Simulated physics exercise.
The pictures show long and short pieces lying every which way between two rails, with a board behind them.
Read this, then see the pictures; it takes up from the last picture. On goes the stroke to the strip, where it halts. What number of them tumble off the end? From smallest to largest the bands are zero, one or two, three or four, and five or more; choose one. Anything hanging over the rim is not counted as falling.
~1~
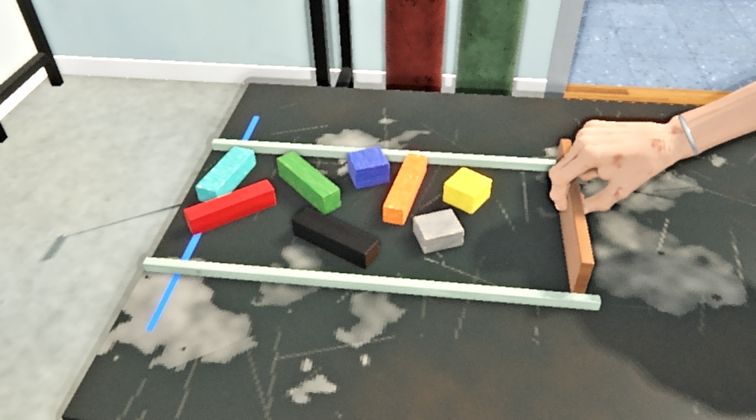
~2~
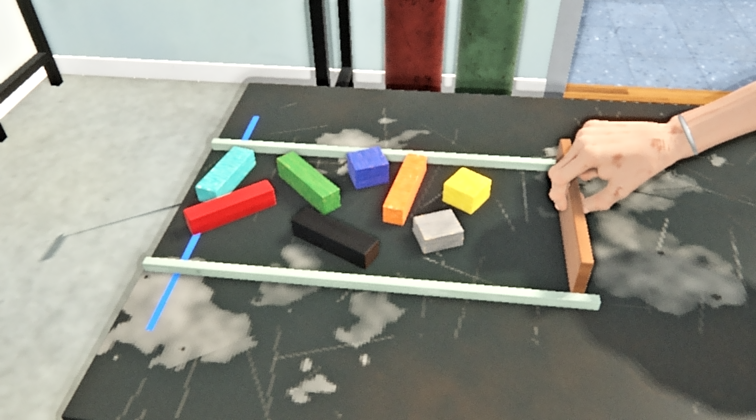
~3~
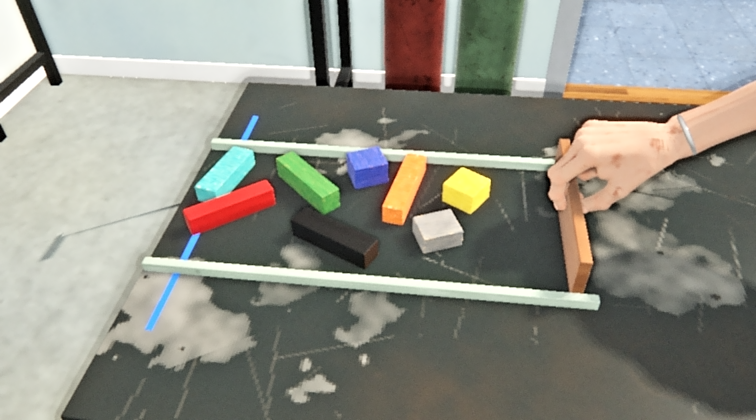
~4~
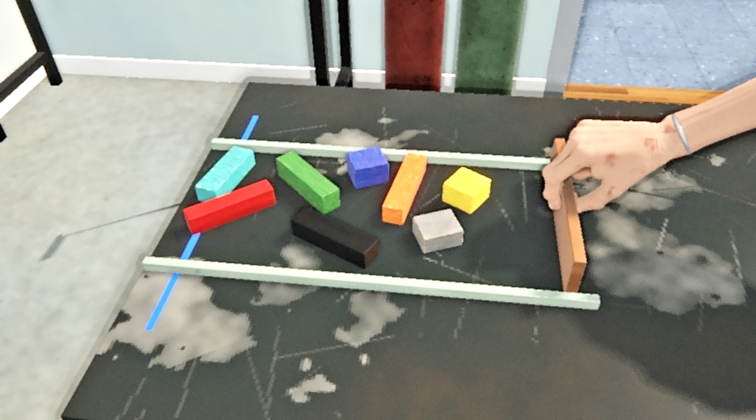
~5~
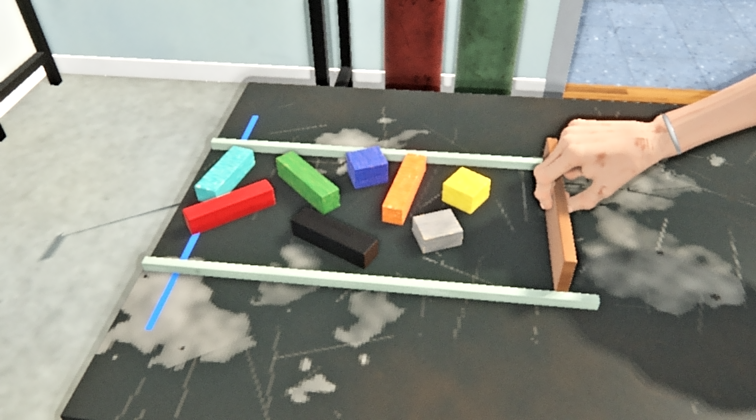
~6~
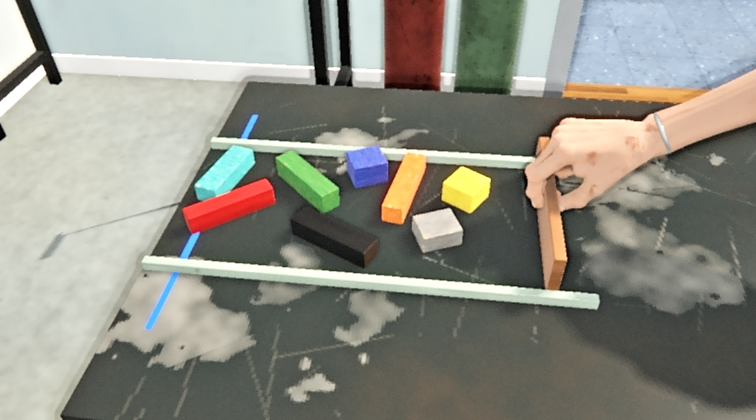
The right band is five or more.
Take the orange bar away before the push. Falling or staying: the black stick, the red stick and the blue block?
Final state: Black stick off, red stick off, blue block in place.
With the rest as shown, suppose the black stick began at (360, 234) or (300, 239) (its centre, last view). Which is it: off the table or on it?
First spot: It comes off; second spot: It comes off.
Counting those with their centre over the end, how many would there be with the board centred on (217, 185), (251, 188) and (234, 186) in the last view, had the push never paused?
First 6, then 3, then 4.
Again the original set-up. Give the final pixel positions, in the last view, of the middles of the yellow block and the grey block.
Yellow block: About (202, 178); grey block: About (187, 205).
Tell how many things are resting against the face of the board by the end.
Tally at the end: 2.
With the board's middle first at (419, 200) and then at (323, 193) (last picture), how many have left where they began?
4, then 8.
Soon after, none off yet; turquoise bar at rest near (226, 174); red stick at rest near (230, 206); green bar at rest near (307, 181).
After that, none off yet; turquoise bar at rest near (225, 174); red stick moving near (225, 207); green bar displaced a little near (271, 176).
And then, one off so far; turquoise bar on its way down near (177, 236); red stick displaced about its own width near (158, 219); green bar displaced about its own width near (194, 170).
In the end, the number that fall off is five or more; gone, orange bar, blue block, black stick, green bar, red stick and turquoise bar.
